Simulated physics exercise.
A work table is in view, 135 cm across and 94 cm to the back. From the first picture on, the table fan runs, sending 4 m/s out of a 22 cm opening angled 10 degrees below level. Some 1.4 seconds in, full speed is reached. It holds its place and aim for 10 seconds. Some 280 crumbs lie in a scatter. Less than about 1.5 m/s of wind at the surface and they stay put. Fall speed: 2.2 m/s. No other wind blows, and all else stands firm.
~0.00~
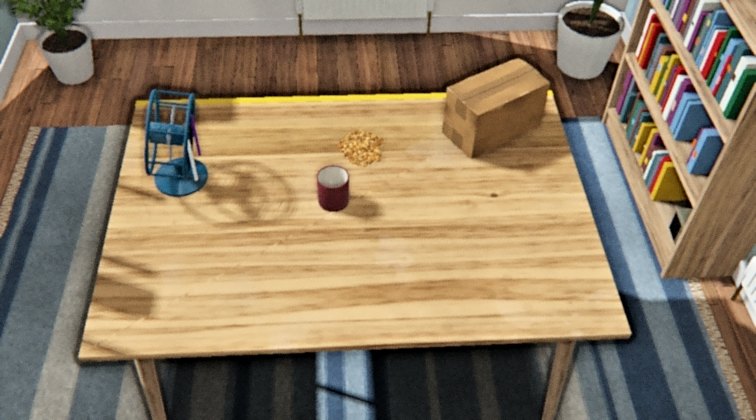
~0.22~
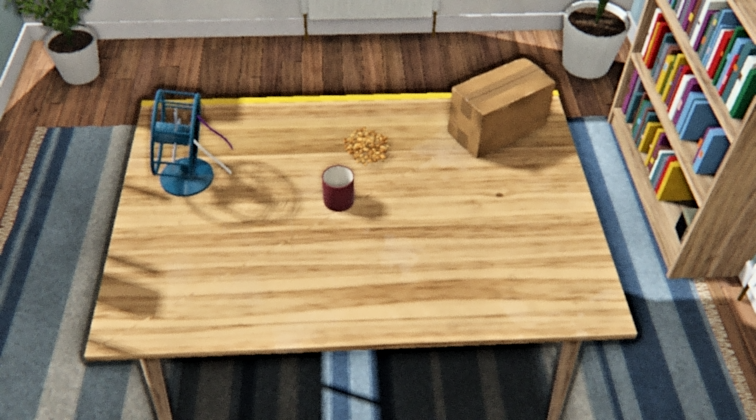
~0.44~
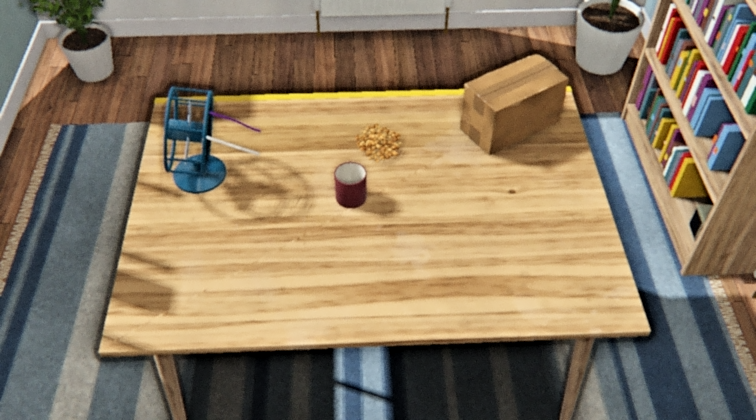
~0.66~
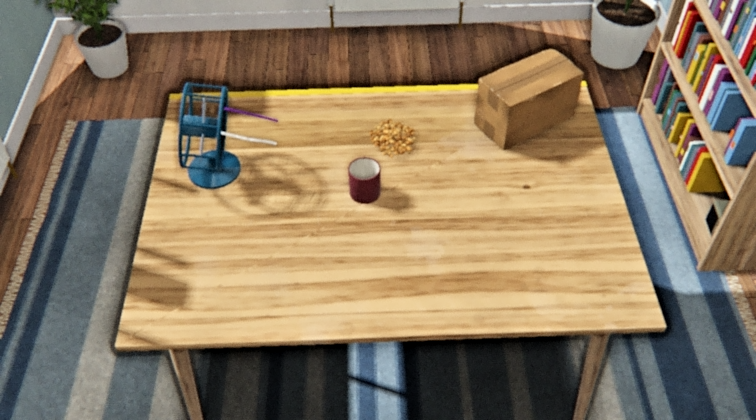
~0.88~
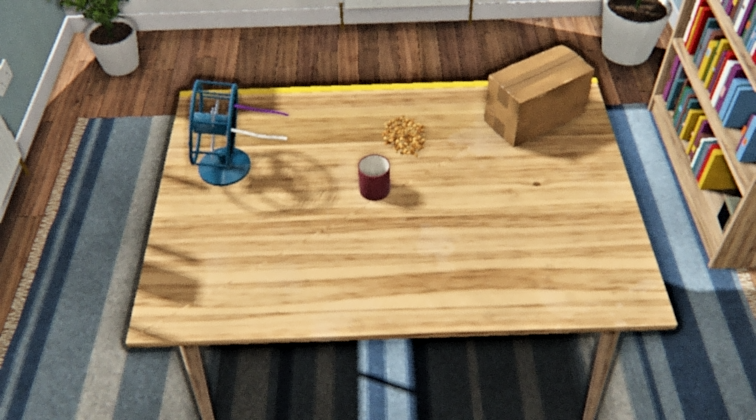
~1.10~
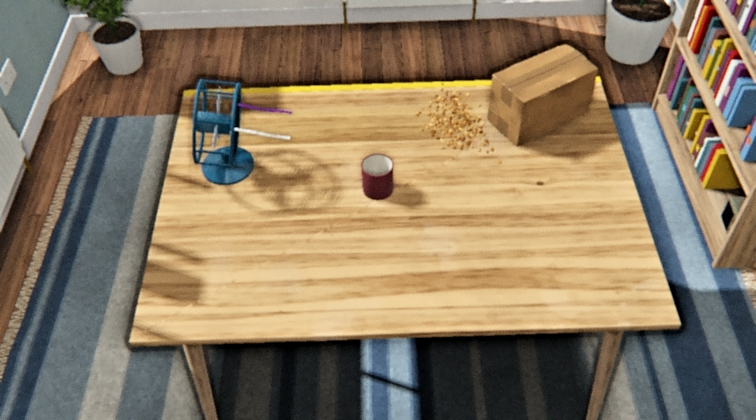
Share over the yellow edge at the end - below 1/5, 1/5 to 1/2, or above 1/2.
The part past that edge will outnumber the rest.
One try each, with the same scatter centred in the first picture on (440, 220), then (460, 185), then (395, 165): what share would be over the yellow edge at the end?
Going through the three spots in order, you'd get 0 percent, 0 percent and 10 percent.
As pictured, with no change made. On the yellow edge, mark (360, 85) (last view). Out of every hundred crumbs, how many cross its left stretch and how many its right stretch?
0 % left, 70 % right.
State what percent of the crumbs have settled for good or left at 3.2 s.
Near 90 %.
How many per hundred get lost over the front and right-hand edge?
About 0 per cent at the front edge and 15 per cent at the right-hand edge.
After 2.0 s, 72 % are over the yellow edge; the middle of those still in play is near (496, 126); 85 % have settled or left.
After 3.2 s, 74 % are over the yellow edge; 92 % have settled or left.
After 5.5 s, 75 % are over the yellow edge; 94 % have settled or left.
After 10.0 s, at the end, 75 % are over the yellow edge.
